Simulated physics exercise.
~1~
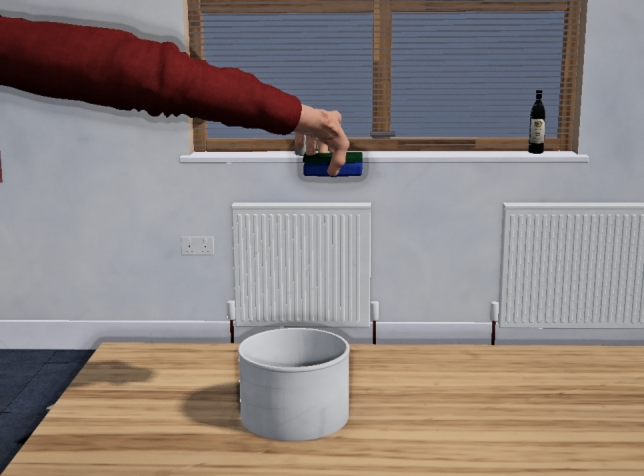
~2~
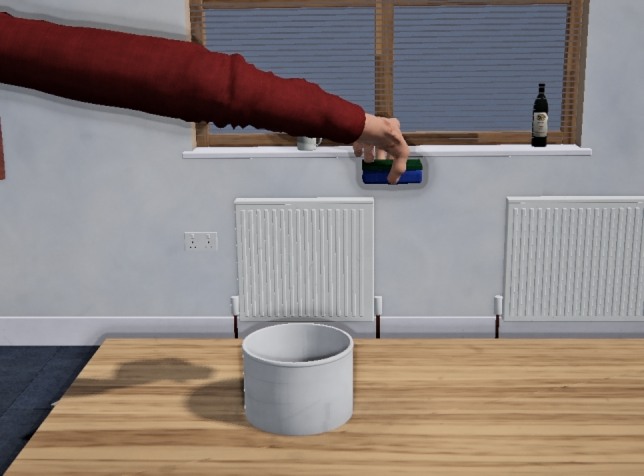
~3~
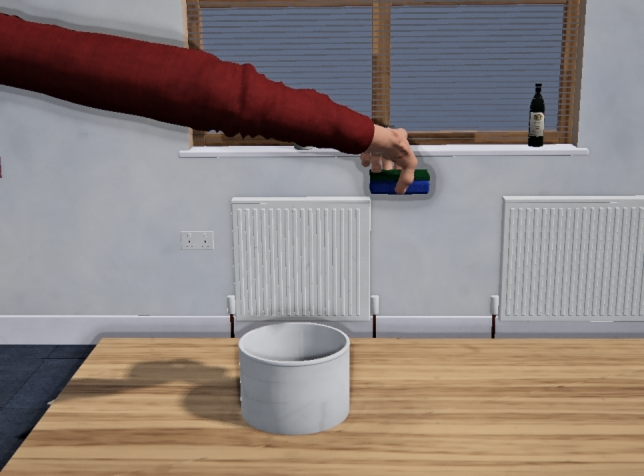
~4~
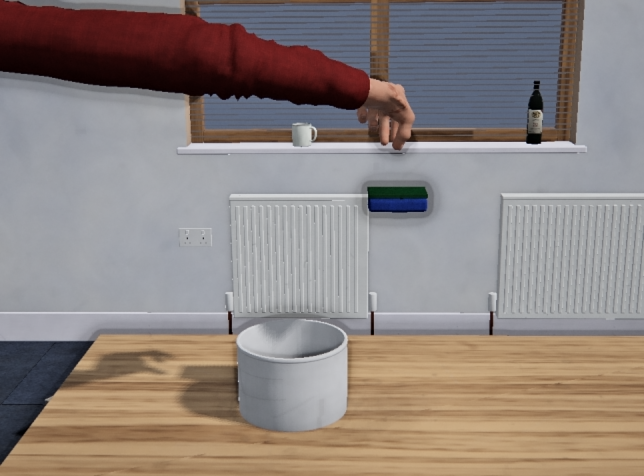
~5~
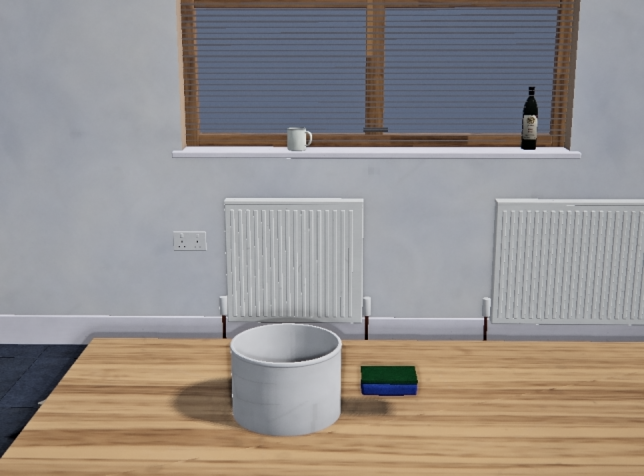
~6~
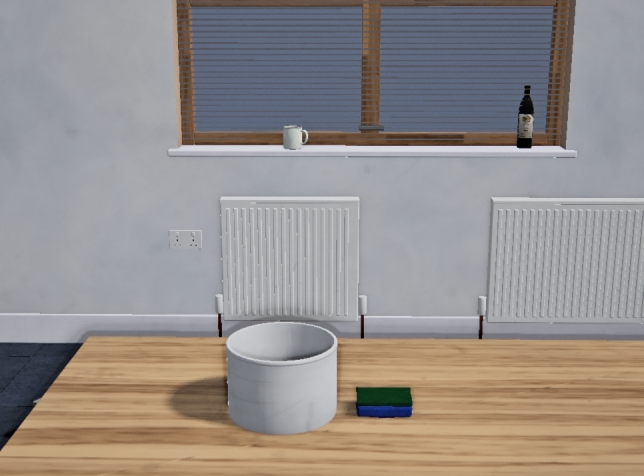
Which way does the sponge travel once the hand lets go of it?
The sponge moves down, dropping from the hand to the wooden table.
